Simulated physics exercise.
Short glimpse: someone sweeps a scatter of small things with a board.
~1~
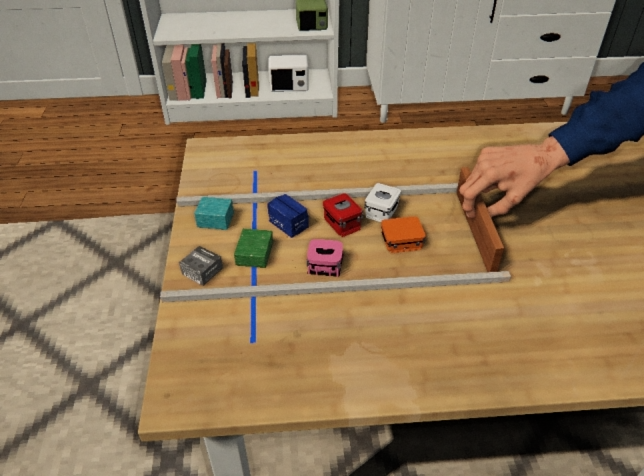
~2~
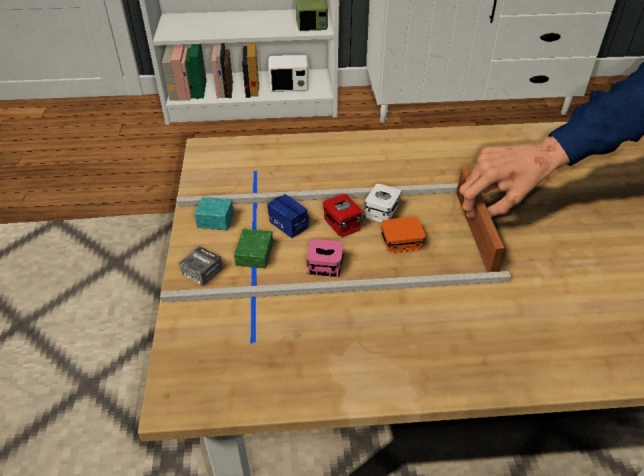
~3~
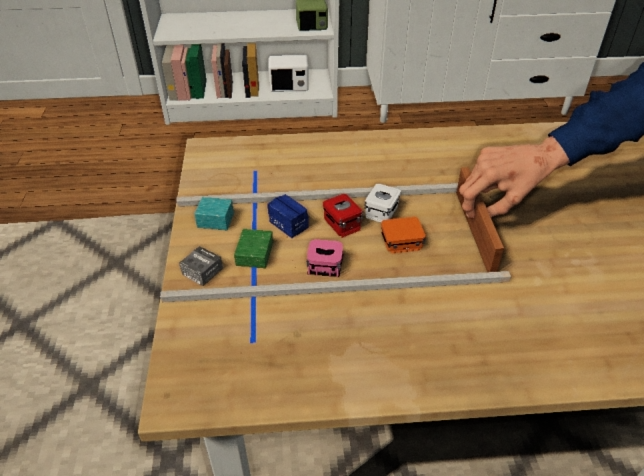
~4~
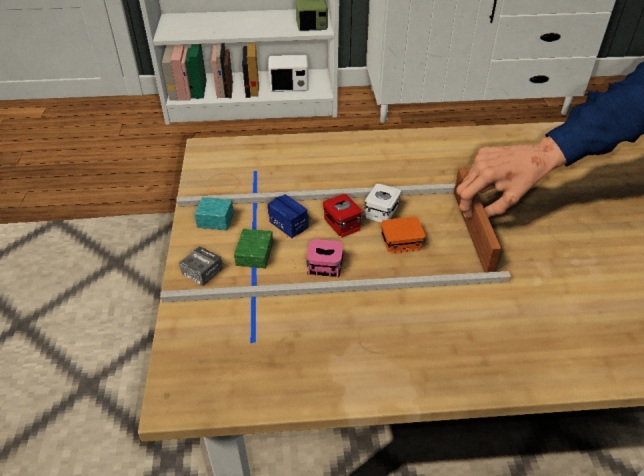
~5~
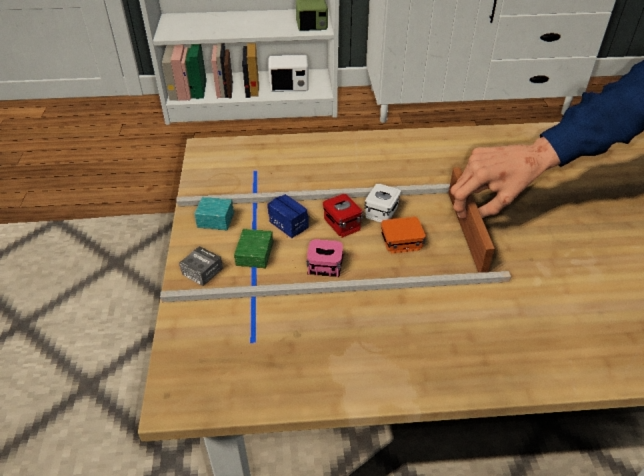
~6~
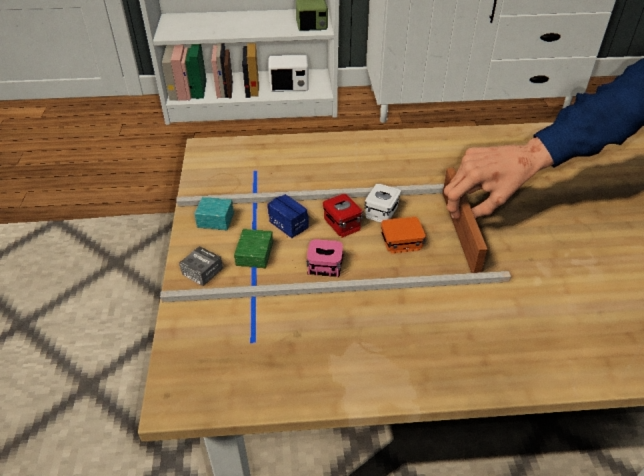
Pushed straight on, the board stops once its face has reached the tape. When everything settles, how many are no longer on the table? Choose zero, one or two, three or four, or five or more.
When everything settles, one or two are no longer on the table.
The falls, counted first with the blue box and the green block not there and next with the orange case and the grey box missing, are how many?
Tally per try: 0 / 0.
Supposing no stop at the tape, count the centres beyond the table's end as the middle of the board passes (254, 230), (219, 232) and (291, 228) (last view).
Going through the three positions, you'd get 2, 4 and 0.
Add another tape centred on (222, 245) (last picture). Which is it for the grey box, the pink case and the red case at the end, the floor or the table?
Note: Grey box drops down; pink case remains; red case remains.
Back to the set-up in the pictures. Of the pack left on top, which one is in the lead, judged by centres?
That would be the grey box.
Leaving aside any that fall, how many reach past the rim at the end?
That comes to 1 of them.
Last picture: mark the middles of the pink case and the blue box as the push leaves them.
The pink case comes to rest close to (237, 266), while the blue box rests close to (188, 216).
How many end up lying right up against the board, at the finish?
It ends up touching 3.
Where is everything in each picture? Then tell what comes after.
Grey box (201, 265); turquoise block (215, 213); green block (254, 248); board (478, 218); tape (254, 243), in the first frame.
Turquoise block (215, 213); red case (342, 215), in the second frame.
Green block (254, 248); orange case (402, 235), in the third frame.
Grey box (201, 266); white case (383, 204), in the fourth frame.
Turquoise block (215, 213); blue box (288, 215), in the fifth frame.
Grey box (201, 266); turquoise block (215, 213); green block (254, 248); board (463, 219); tape (254, 243), in the sixth frame.
Soon after, none off yet; grey box at rest near (201, 266); turquoise block at rest near (215, 213); green block at rest near (254, 248).
In the end, the number that fall off is one or two; gone, turquoise block.
